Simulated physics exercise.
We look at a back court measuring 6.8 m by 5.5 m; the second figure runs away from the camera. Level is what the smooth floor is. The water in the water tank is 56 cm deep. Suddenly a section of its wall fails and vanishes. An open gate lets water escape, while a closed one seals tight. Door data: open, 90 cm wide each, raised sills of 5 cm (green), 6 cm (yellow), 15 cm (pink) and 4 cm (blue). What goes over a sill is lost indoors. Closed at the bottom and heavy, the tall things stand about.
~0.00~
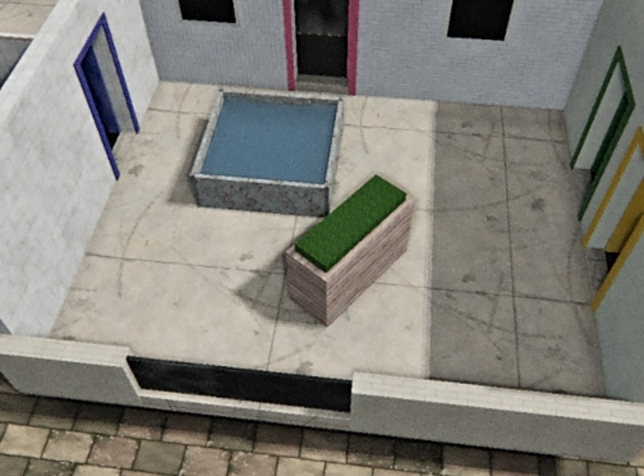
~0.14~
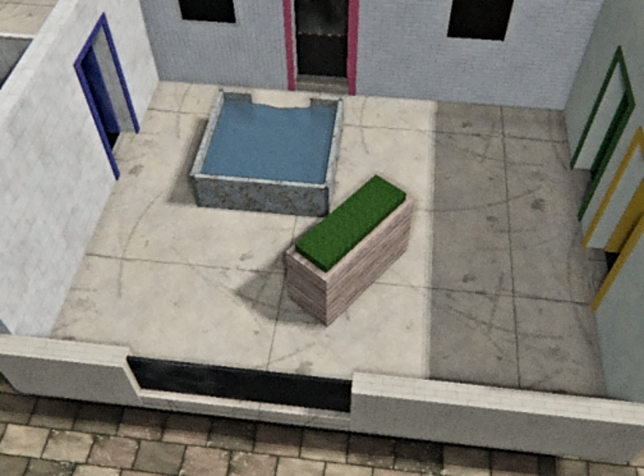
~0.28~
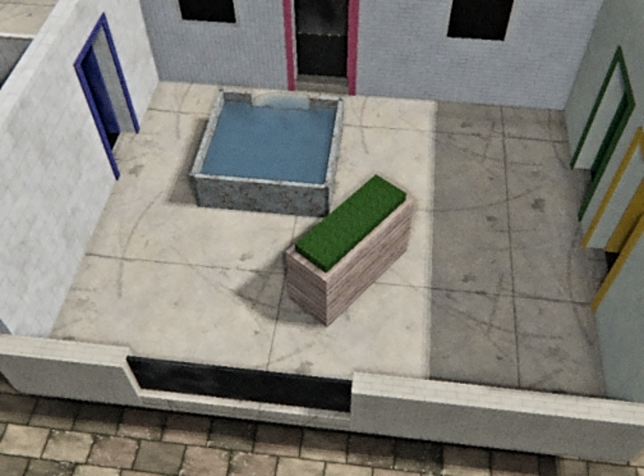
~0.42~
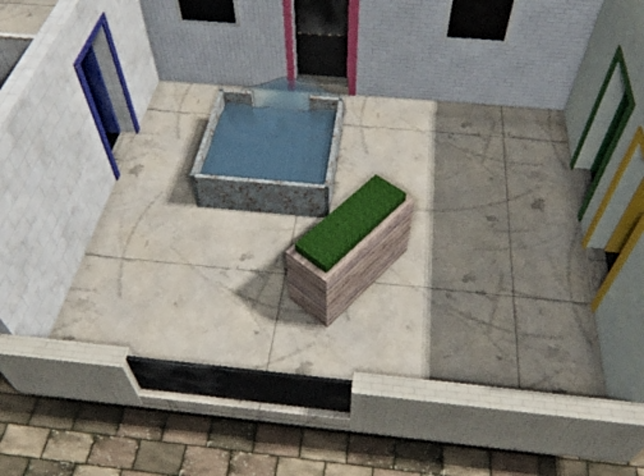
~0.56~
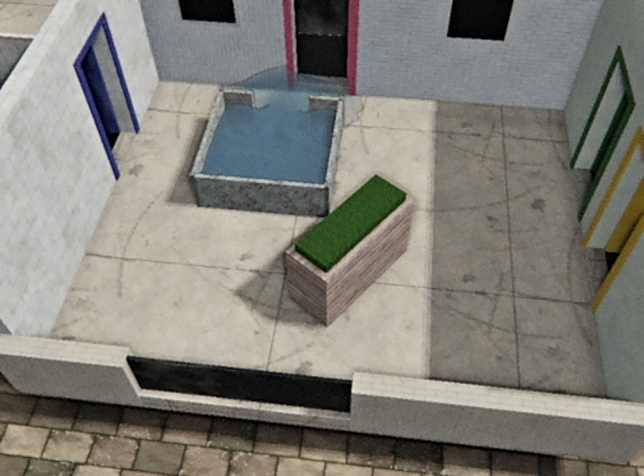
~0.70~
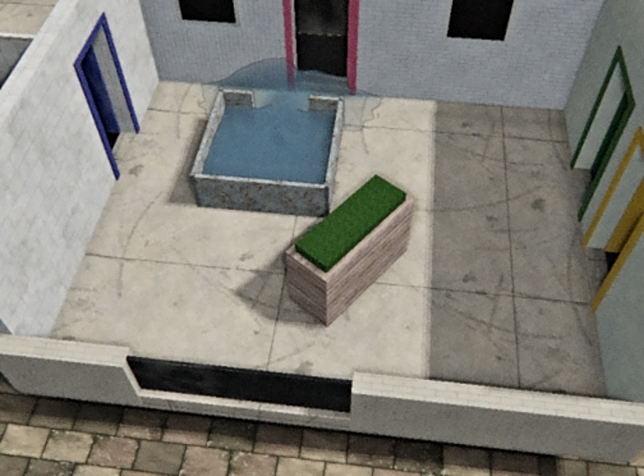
Water pouring through a gap in the far wall of a stone tank, spreading across the courtyard floor behind it.
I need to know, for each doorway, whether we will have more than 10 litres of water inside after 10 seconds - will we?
Green door: Beyond the limit; yellow door: Short of the limit; pink door: Beyond the limit; blue door: Beyond the limit.
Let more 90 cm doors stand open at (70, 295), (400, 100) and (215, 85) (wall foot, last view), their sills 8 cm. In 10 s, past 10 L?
In that order: Not over, below, over.
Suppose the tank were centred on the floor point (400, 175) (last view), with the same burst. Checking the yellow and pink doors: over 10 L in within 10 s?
Yellow gets no more than that, pink gets no more than that.
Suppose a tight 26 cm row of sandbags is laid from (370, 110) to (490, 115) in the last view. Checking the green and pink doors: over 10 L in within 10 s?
At the green door the limit is not reached, and at the pink door it is exceeded.
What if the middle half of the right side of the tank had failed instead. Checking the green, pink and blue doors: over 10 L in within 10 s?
Outcomes - green: Exceeded, pink: Not exceeded, blue: Not exceeded.
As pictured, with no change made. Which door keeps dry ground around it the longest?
It is the yellow one.
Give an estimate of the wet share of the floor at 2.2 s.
I'd guess around 30 %.
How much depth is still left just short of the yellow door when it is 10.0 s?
Around 3.0 cm there.
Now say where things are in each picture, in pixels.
The first picture shows still water, 56 cm deep, in the water tank at (271, 139).
In the second picture, water pours out on the water tank's far side and has run 0.5 m, to a hidden place; typically 7 cm deep outside, 56 cm at the water tank's back.
In the third picture, water pours out on the water tank's far side and has run 0.8 m, to a hidden place; typically 10 cm deep outside, 56 cm at the water tank's back.
In the fourth picture, water pours out on the water tank's far side and has run 1.1 m, to (249, 88); typically 9 cm deep outside, 56 cm at the water tank's back.
In the fifth picture, water pours out on the water tank's far side and has run 1.4 m, to (228, 87); typically 9 cm deep outside, 54 cm at the water tank's back.
In the sixth picture, water pours out on the water tank's far side and has run 1.7 m, to (208, 85); typically 10 cm deep outside, 47 cm at the water tank's back.
After 1.4 s water covers 15 % of the floor and is deepest (40 cm) near (282, 98); green door not reached, yellow door not reached, pink door 31 cm at the sill, 66 L in, blue door not reached.
After 2.2 s water covers 30 % of the floor and is deepest (32 cm) near (282, 98); green door not reached, yellow door not reached, pink door 26 cm at the sill, 133 L in, blue door 8 cm at the sill, 1 L in.
After 3.5 s water covers 50 % of the floor and is deepest (25 cm) near (282, 98); green door 9 cm at the sill, 2 L in, yellow door not reached, pink door 20 cm at the sill, 173 L in, blue door 7 cm at the sill, 13 L in.
After 6.0 s water covers 70 % of the floor and is deepest (16 cm) near (284, 91); green door 7 cm at the sill, 13 L in, yellow door 4 cm at the sill, 0 L in, pink door 13 cm at the sill, 193 L in, blue door 6 cm at the sill, 28 L in.
After 10.0 s water covers 90 % of the floor and is deepest (8 cm) near (363, 401); green door 5 cm at the sill, 17 L in, yellow door 3 cm at the sill, 0 L in, pink door 7 cm at the sill, 193 L in, blue door 4 cm at the sill, 33 L in.
